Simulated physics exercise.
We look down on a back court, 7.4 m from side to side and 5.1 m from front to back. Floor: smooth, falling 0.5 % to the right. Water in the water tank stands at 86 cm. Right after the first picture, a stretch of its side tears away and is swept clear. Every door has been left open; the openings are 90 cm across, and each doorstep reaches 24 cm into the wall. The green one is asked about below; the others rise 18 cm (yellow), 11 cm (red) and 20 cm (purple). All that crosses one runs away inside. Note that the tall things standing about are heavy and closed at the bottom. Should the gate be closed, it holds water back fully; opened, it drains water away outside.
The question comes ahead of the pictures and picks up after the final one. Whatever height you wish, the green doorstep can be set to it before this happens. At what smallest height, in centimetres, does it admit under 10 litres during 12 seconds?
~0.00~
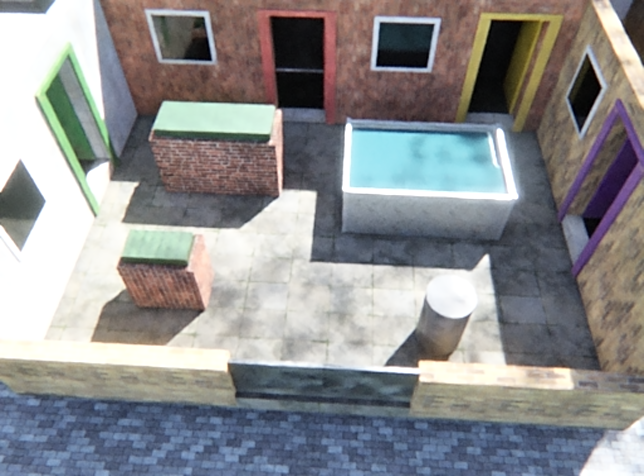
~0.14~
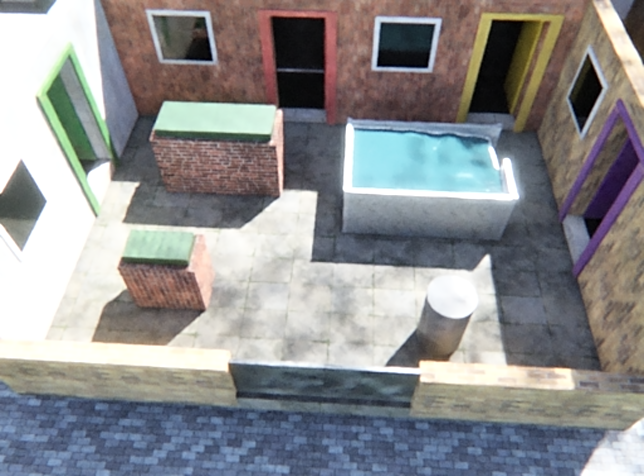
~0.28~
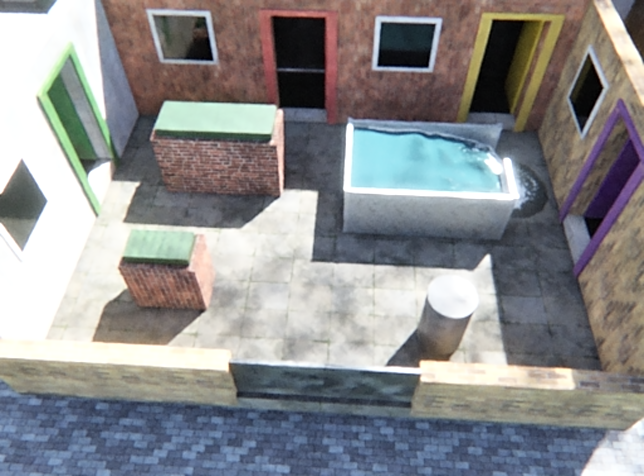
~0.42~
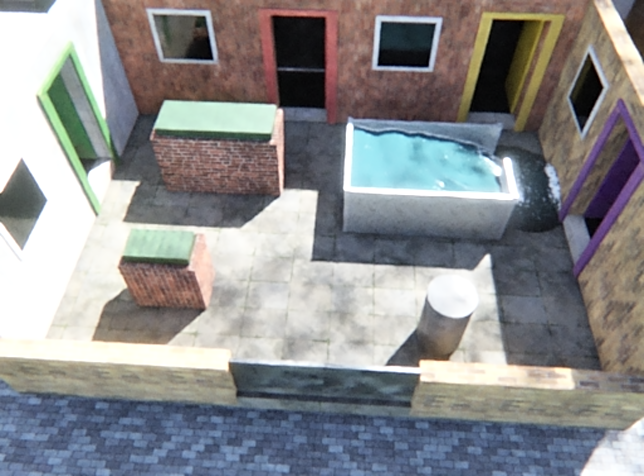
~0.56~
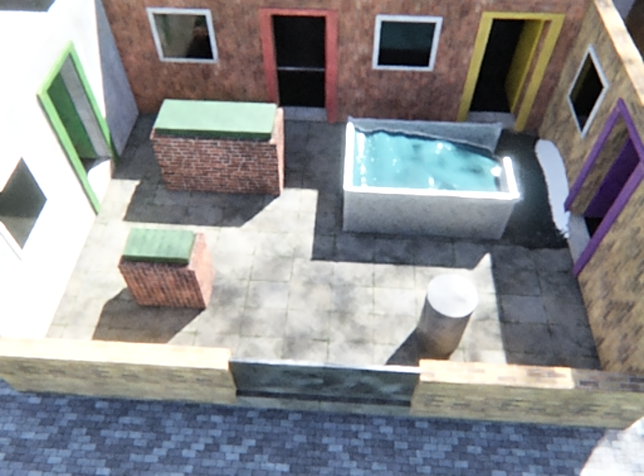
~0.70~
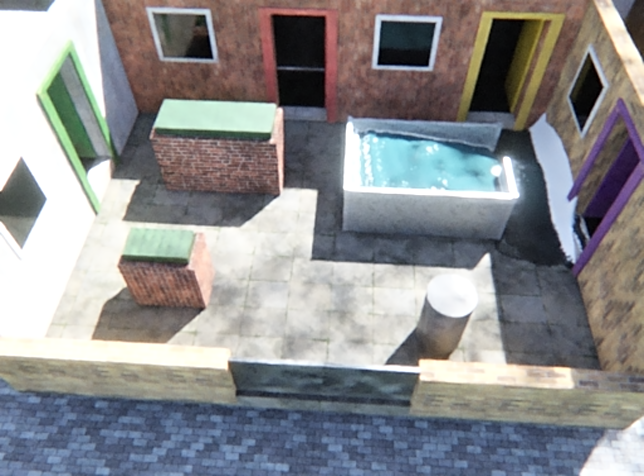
At about 7.5 centimetres.
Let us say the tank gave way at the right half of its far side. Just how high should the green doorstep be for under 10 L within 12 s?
In that case you'd want it roughly 7.5 cm high.
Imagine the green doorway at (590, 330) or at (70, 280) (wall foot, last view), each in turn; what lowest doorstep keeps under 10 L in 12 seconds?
Minimums: About 10.5 cm and 8.5 cm.
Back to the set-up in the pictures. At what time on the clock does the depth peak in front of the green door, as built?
The level tops out around 7.0 s.
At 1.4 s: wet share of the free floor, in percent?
About 15 per cent.
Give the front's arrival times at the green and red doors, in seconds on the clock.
Green 4.0 s, red 2.2 s.
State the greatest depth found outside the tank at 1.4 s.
64 cm.
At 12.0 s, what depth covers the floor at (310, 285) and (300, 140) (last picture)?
Near 8 cm at the first spot and 10 cm at the second.
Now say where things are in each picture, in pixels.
The first frame shows the water tank at (425, 160) is whole and still, 86 cm deep; the green door at (86, 143) is dry.
In the second frame, the front is at a hidden place, 0.3 m from the gap at (491, 173); 0.2 m2 of floor is wet, 86 cm left at the back.
In the third frame, the gap is at (491, 174), the front 0.9 m out at (541, 198); the back of the water tank holds 86 cm.
In the fourth frame, water pours out at (491, 174) and has run 1.1 m, to (561, 218); about 10 cm deep outside, 86 cm at the back.
In the fifth frame, water pours out at (491, 174) and has run 1.4 m, to (541, 141); about 8 cm deep outside, 81 cm at the back.
In the sixth frame, the gap is at (490, 173), the front 1.6 m out at (573, 264); the back of the water tank holds 73 cm; the green door at (87, 140), 6.3 m from the gap, is still 6.4 m from the nearest water.
After 1.4 s water covers 15 % of the floor, deepest (64 cm) near (542, 146); it has not reached the green door.
After 3.0 s water covers 50 % of the floor, deepest (36 cm) near (540, 139); it has not reached the green door.
After 12.0 s water covers 100 % of the floor, deepest (12 cm) near (394, 387); 7 cm at the green door, 0 litres in over its 25 cm doorstep.
At the green door as built, the water arrived by 4.0 s and peaked near 10 cm at 7.0 s.
Run again over the same 12 s with other heights there, 19 litres in over 6.5 cm, 6 litres over 8.5 cm. The limit of 10 litres is kept from about 7.5 cm up.
